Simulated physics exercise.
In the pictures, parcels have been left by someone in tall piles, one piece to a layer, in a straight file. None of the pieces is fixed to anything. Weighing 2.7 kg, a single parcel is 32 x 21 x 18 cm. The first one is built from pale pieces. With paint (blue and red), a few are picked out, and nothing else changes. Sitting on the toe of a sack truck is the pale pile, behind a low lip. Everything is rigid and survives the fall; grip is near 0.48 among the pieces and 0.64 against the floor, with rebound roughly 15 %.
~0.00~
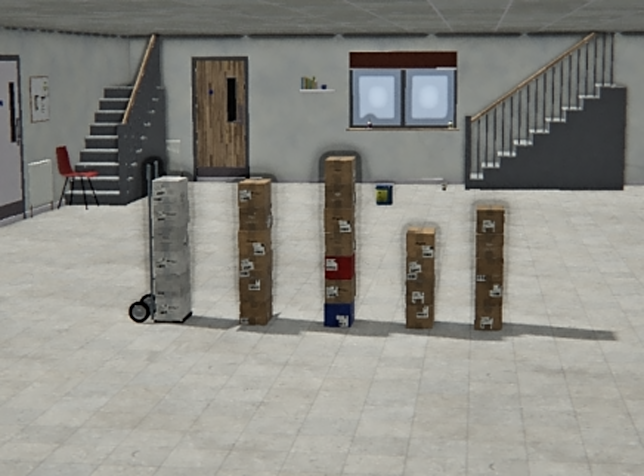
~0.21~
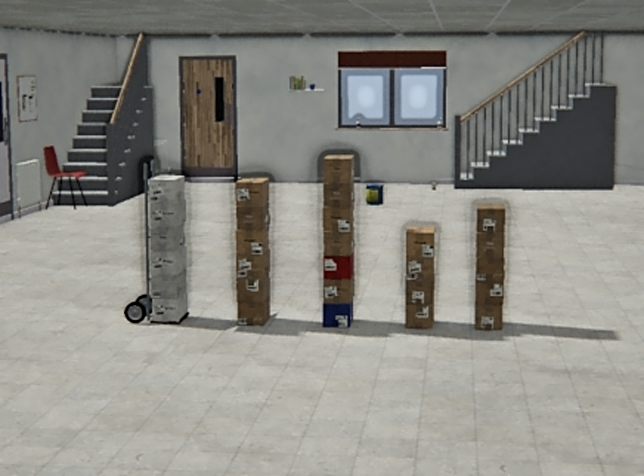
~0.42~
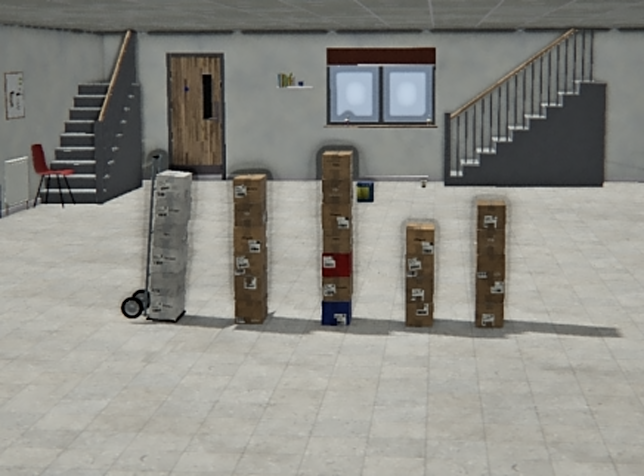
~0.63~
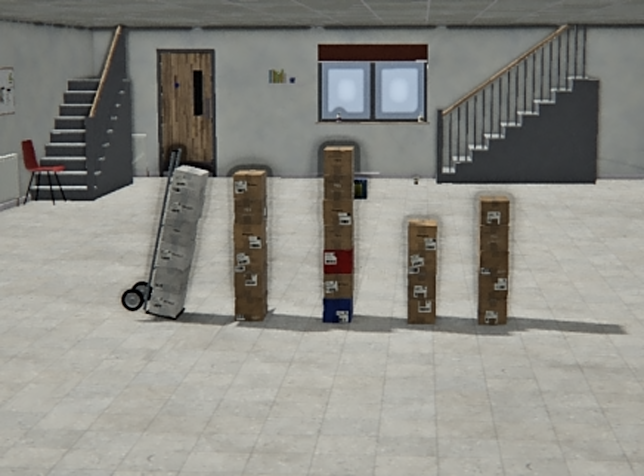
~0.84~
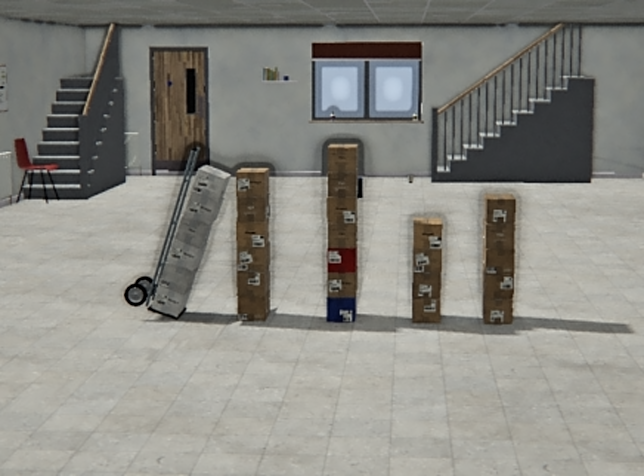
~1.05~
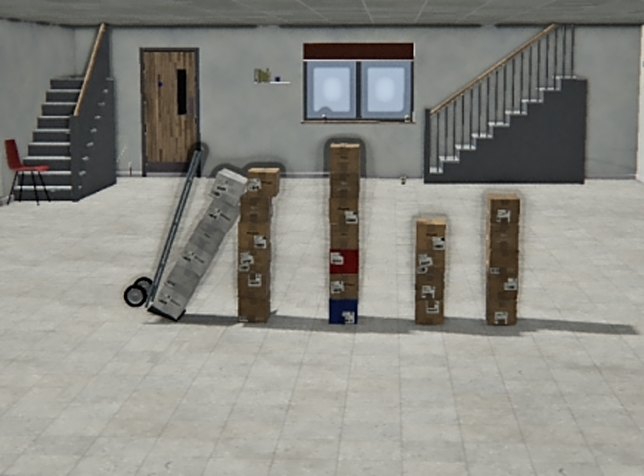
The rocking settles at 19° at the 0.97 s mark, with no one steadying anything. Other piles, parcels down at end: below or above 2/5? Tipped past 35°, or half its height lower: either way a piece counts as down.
Above 2/5.
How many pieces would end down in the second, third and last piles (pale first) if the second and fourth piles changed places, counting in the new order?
Down per pile: Second 4, third 7, last 5.
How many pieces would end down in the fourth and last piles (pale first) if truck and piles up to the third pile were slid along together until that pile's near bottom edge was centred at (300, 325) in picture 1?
In that case fourth pile 3 and last pile 5.
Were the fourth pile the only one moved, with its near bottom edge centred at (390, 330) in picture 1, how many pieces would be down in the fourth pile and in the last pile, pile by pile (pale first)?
Fourth: 4; last: 4.
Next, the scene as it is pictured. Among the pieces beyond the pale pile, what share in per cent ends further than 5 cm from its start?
That makes 95 percent.
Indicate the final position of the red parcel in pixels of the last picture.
End point in last frame: Roughly (405, 295).
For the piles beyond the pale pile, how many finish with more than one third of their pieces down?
Counted up, you get 4.
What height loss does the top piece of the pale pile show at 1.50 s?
Some 10 cm lower.
Around 1.50 s, 6 of the pale pile down; none of the 22 other parcels down, 6 disturbed.
Around 1.94 s, 6 of the pale pile down; 5 of the 22 other parcels down; blue parcel tipped 14°; red parcel tipped 14°.
Around 2.44 s, 6 of the pale pile down; 11 of the 22 other parcels down; red parcel tipped 54°, 24 cm lower; blue parcel displaced 26 mm.
Around 3.00 s, 6 of the pale pile down; 19 of the 22 other parcels down; red parcel tipped 61°, 26 cm lower; blue parcel displaced 26 mm.
Finally (4.1 s), 6 of the pale pile down; 19 of the 22 other parcels down; red parcel tipped 62°, 26 cm lower; blue parcel displaced 26 mm. That is 86 per cent. Seen by the last camera, middles, red parcel near (405, 295), blue parcel near (347, 307).
